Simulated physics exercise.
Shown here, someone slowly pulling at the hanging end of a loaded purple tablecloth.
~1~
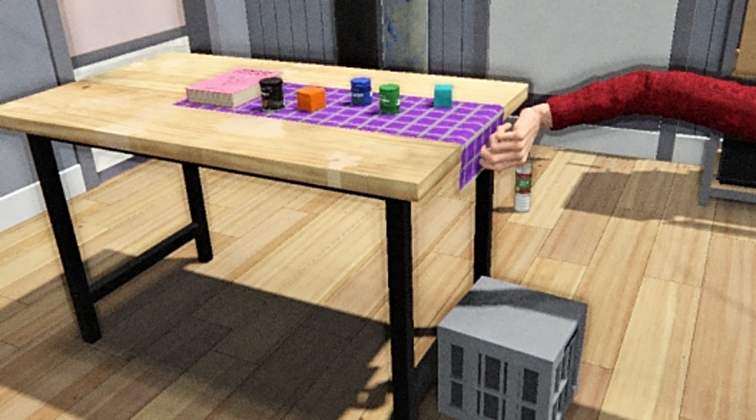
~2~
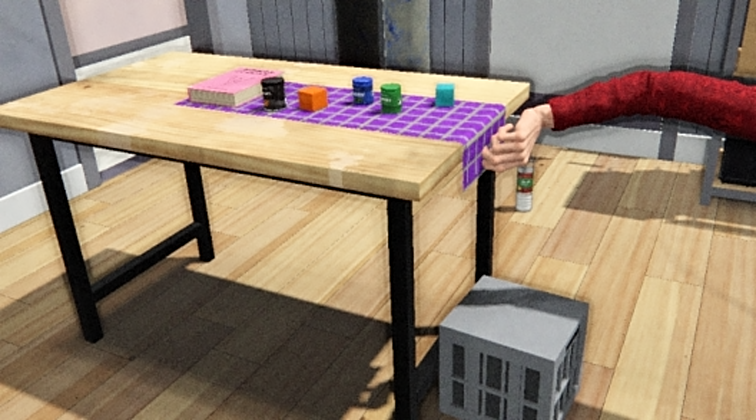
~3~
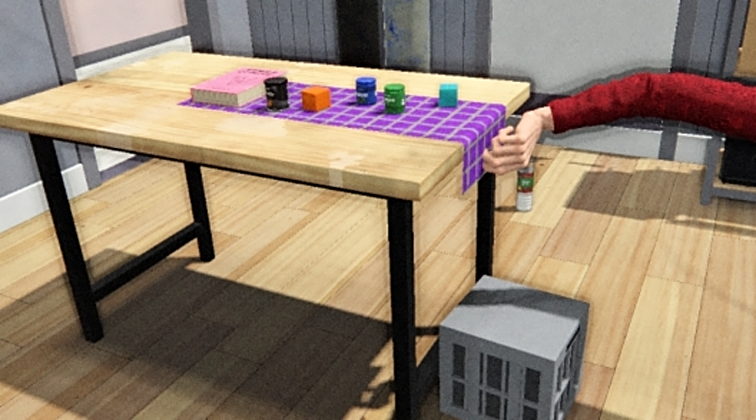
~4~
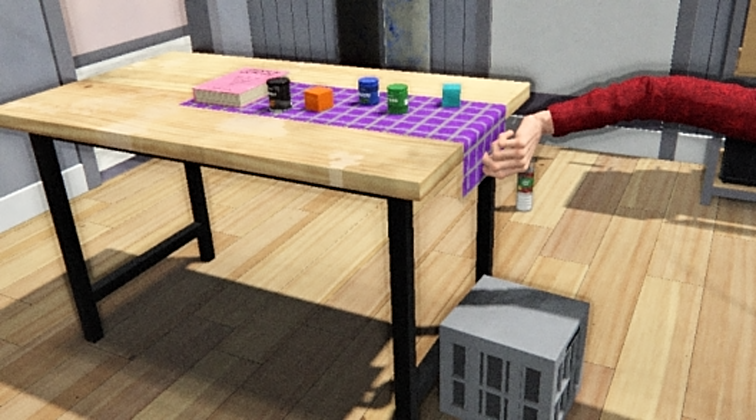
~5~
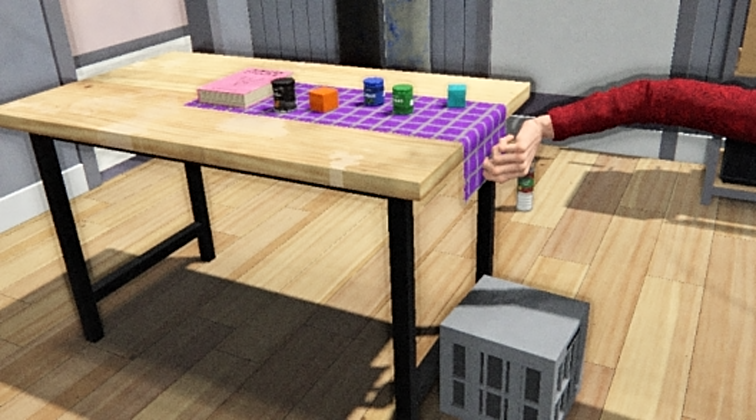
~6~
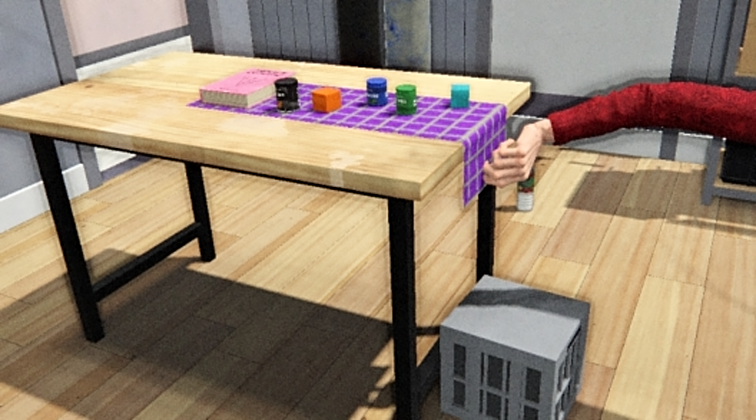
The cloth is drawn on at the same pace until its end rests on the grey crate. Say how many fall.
The workbench loses three.
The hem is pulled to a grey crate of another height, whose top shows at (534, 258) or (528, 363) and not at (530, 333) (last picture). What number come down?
It would be 1 and 4.
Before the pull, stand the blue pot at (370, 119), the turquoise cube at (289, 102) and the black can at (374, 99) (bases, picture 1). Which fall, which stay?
The blue pot falls, the turquoise cube stays on, the black can falls.
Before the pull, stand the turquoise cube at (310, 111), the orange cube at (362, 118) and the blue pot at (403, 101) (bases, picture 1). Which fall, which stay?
The turquoise cube keeps its place on top; the orange cube drops off; the blue pot comes down.
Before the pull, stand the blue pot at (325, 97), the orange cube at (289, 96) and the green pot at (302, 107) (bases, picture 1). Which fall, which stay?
The blue pot survives, the orange cube stays on, the green pot remains up.
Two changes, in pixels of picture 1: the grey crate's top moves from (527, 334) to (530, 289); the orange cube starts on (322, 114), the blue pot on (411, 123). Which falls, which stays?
The orange cube remains up, the blue pot goes over.
Early on, hem near (487, 257); turquoise cube gone.
Midway, hem on the crate; turquoise cube, green pot and blue pot gone.
Finally, hem on the crate; turquoise cube, green pot and blue pot gone. The count of fallen things is three.
